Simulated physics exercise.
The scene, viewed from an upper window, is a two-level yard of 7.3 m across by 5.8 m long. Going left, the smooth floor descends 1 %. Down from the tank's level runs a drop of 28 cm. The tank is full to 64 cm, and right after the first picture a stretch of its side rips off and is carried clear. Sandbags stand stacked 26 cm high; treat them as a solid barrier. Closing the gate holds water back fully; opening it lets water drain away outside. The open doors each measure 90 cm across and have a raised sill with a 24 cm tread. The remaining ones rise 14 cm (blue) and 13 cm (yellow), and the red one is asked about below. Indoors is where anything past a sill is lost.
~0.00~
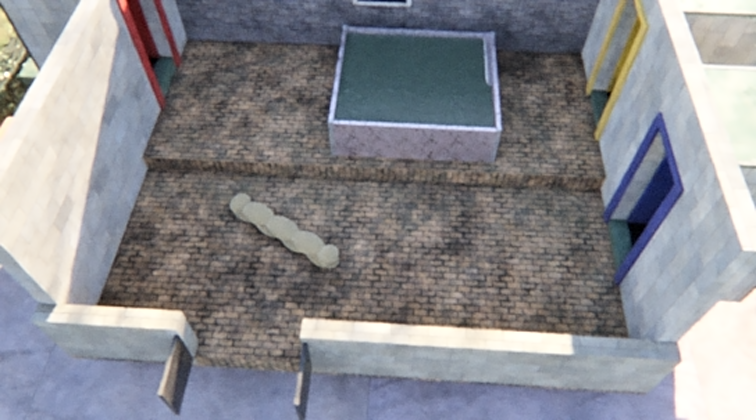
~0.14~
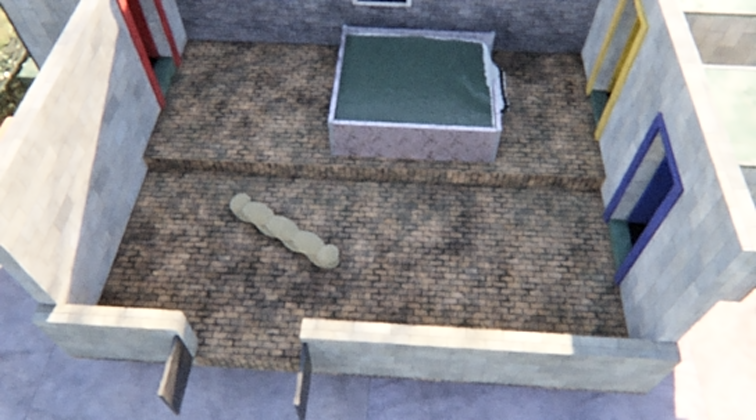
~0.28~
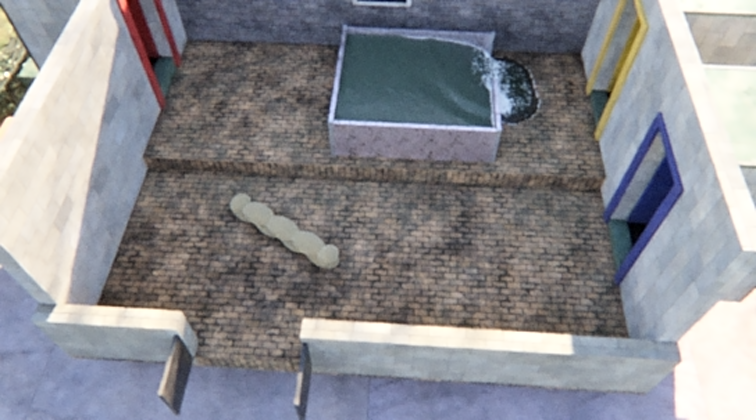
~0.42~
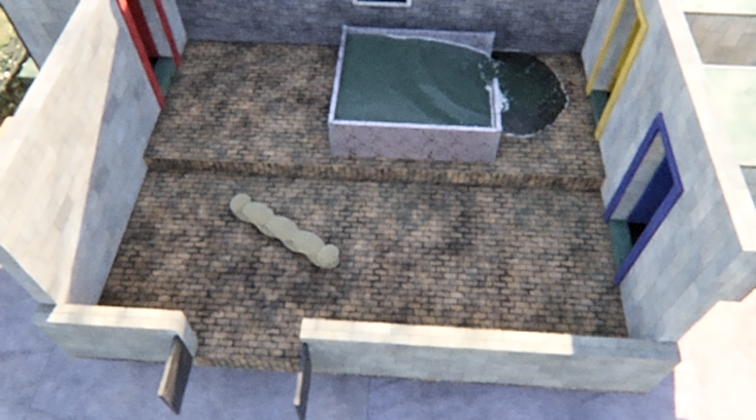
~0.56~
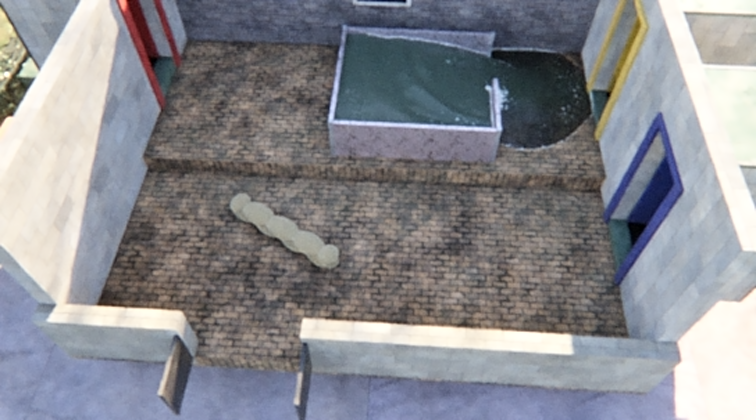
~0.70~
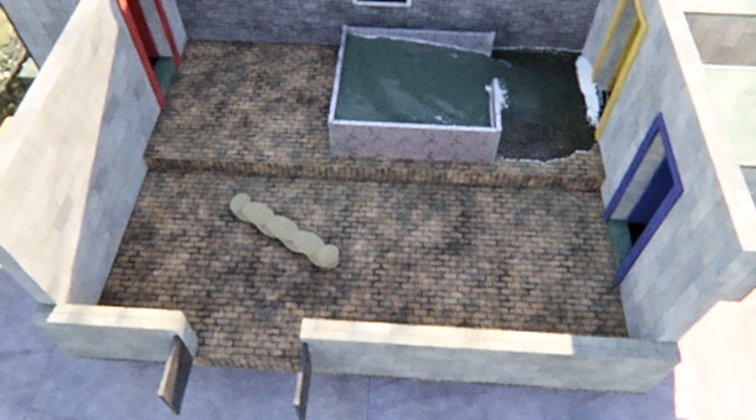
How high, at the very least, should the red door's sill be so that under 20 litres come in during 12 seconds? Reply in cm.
It should be at least 6 cm or so.
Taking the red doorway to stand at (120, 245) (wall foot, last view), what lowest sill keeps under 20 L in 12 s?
Roughly 9.5 cm.
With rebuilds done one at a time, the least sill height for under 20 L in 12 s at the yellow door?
Door yellow, min height approx. 32 cm.
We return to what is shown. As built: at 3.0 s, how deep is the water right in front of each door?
Red door: 0 cm; blue door: 7 cm; yellow door: 30 cm.
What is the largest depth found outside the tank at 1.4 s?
50 cm.
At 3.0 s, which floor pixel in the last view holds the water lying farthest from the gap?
The farthest wet point sits near (627, 364) in the last view.
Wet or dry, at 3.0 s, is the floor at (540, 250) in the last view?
That spot is swamped.
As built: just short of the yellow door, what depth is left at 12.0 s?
Lab note: Depth approx. 7.5 cm.
After 1.4 s water covers 10 % of the floor, deepest (50 cm) near (578, 61); it has not reached the red door.
After 3.0 s water covers 30 % of the floor, deepest (36 cm) near (578, 61); it has not reached the red door.
After 12.0 s water covers 90 % of the floor, deepest (17 cm) near (92, 320); 6 cm at the red door, 0 litres in over its 25 cm sill.
At the red door as built, the water arrived by 5.1 s and peaked near 9 cm at 5.8 s.
With a sill of 5.5 cm, 26 litres would have come in within the 12 s; with 7.5 cm, 6 litres. So under 20 litres takes about 6 cm.
